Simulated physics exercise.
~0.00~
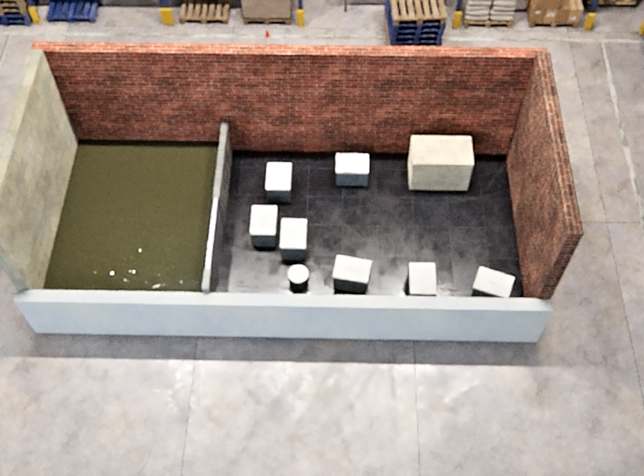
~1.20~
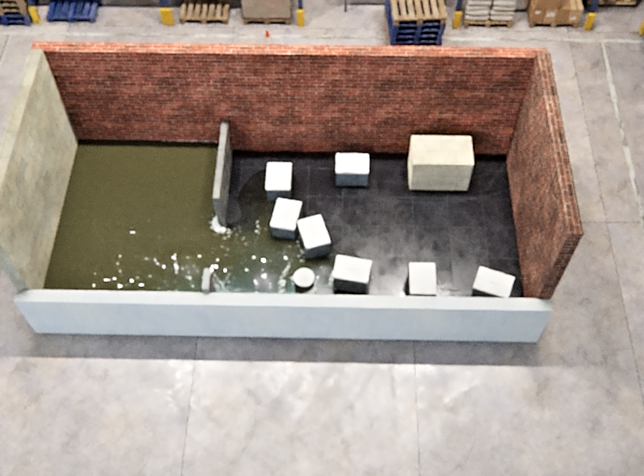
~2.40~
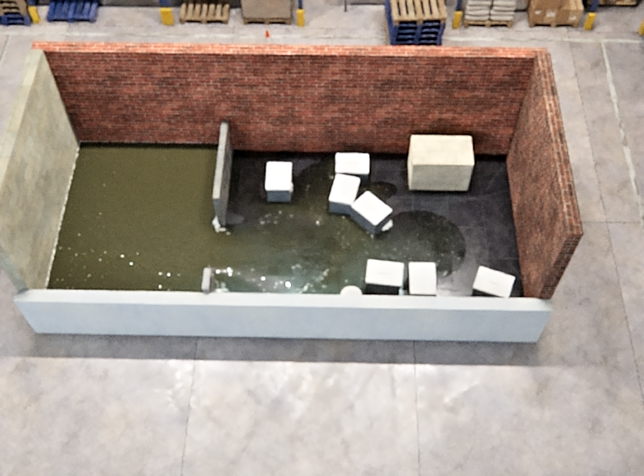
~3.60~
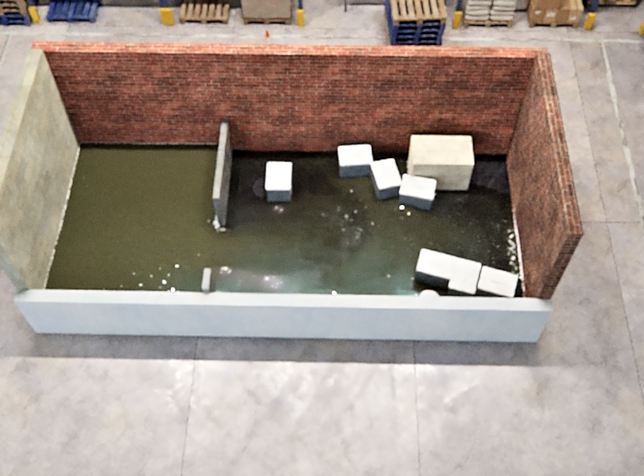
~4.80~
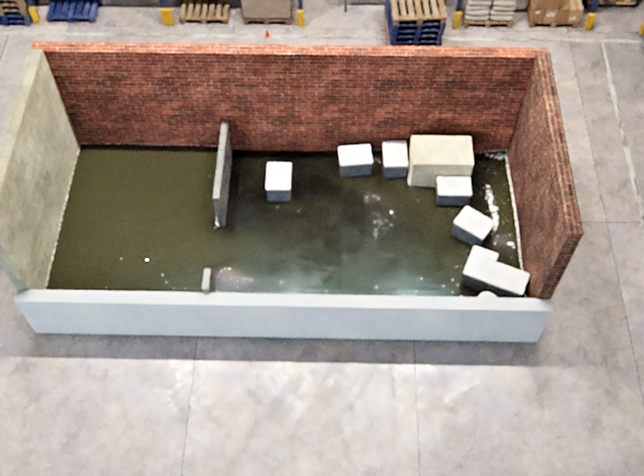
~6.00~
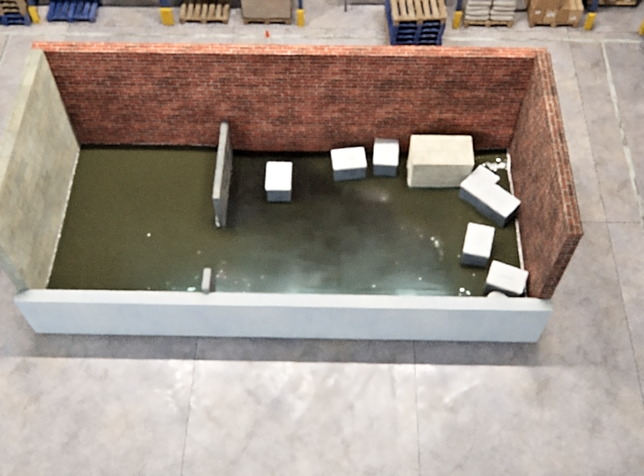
The footage shows murky water spreading from the left side of a brick-backed enclosure past a divider, pushing several pale blocks rightward across the dark floor. Some turn and drift along the right wall, and they end scattered near it while a block near the divider stays put.
